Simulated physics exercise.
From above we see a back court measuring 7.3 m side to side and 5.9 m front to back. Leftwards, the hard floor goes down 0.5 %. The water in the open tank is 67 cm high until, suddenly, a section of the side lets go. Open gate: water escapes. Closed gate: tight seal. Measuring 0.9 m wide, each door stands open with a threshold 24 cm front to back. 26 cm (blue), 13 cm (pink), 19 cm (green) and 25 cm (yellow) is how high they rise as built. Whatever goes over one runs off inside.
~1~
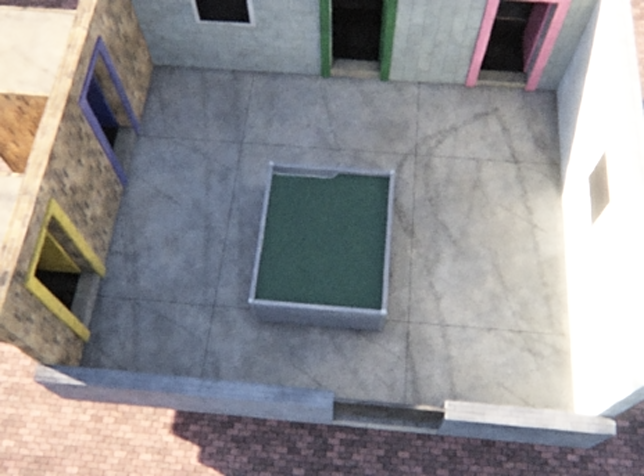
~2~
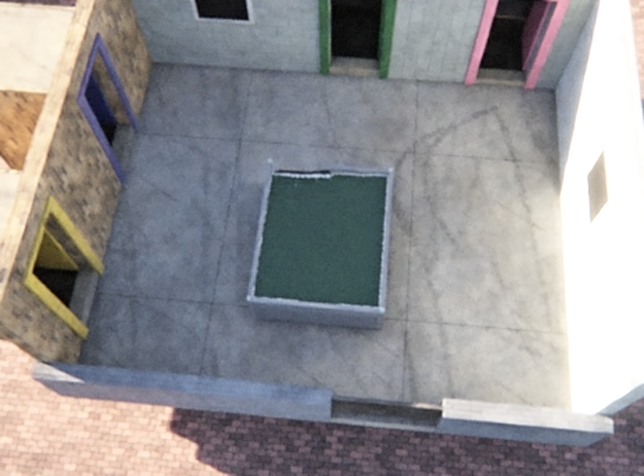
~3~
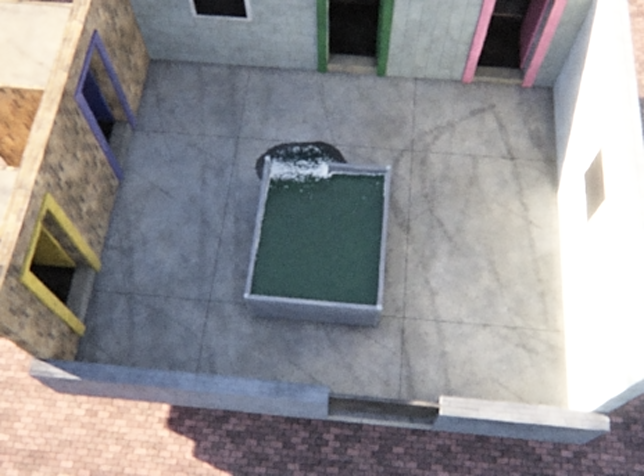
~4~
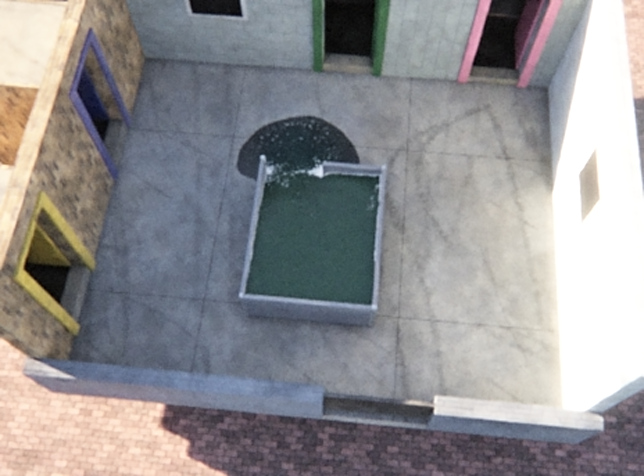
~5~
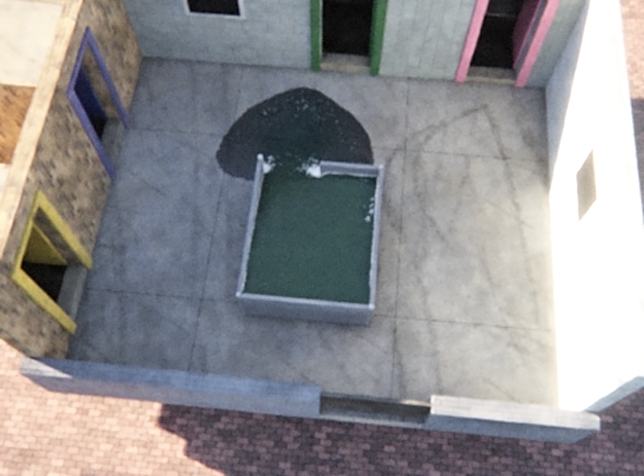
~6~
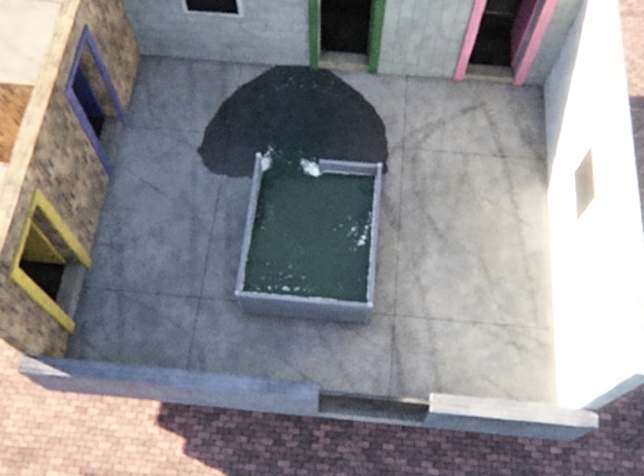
Green water lies still in a pale-walled open tank at the middle of a grey paved court, seen from high above. Yellow and blue doorways stand in the stone wall at left, green and pink ones in the far wall, and a low wall with a gap runs along the front. Water breaks white through the tank's far side and spreads backward in a widening dark fan, while the camera drifts slightly.
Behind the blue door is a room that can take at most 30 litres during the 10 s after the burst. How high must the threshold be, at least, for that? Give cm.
About 6.5 cm.
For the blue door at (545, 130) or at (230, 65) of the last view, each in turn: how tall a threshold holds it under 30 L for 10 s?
Minimums: About 9.5 cm and 19 cm.
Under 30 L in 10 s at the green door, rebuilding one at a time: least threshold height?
Green: 22 cm.
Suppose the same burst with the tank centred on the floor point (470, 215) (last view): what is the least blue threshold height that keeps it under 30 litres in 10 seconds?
In that case about 9.5 cm.
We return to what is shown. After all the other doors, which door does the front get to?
The yellow one.
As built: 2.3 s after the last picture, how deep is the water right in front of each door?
Lab note, depth in cm: Blue 9; pink 5; green 22; yellow 0.
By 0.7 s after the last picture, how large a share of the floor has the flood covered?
Some 20 per cent of it.
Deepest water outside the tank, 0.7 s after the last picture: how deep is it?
About 38 cm at most.
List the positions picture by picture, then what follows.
In the first picture, still water, 67 cm deep, in the open tank at (325, 237); the blue door at (115, 123) is dry.
In the second picture, water pours out on the far side and has run 0.3 m, to a hidden place; about 10 cm deep outside, 67 cm at the back.
In the third picture, the gap is on the far side, the front 0.8 m out at (308, 146); the back of the open tank holds 67 cm.
In the fourth picture, the front is at (296, 121), 1.3 m from the gap on the far side; 1.9 m2 of floor is wet, 67 cm left at the back.
In the fifth picture, the gap is on the far side, the front 1.9 m out at (297, 93); the back of the open tank holds 67 cm.
In the sixth picture, the front is at (285, 66), 2.4 m from the gap on the far side; 5.0 m2 of floor is wet, 63 cm left at the back; 1.8 m in a straight line remain to the blue door at (101, 113).
Then, 0.7 s after the last picture water covers 20 % of the floor, deepest (38 cm) near (284, 176); it has not reached the blue door.
Then, 2.3 s after the last picture water covers 35 % of the floor, deepest (34 cm) near (150, 61); 9 cm at the blue door, 0 litres in over its 26 cm threshold.
Then, 9.3 s after the last picture water covers 95 % of the floor, deepest (12 cm) near (329, 396); 8 cm at the blue door, 0 litres in over its 26 cm threshold.
At the blue door as built, the water peaked near 11 cm, 3.3 s after the last picture.
With a threshold of 6 cm, 37 litres would have come in within the 10 s; with 8 cm, 15 litres. So under 30 litres takes about 6.5 cm.
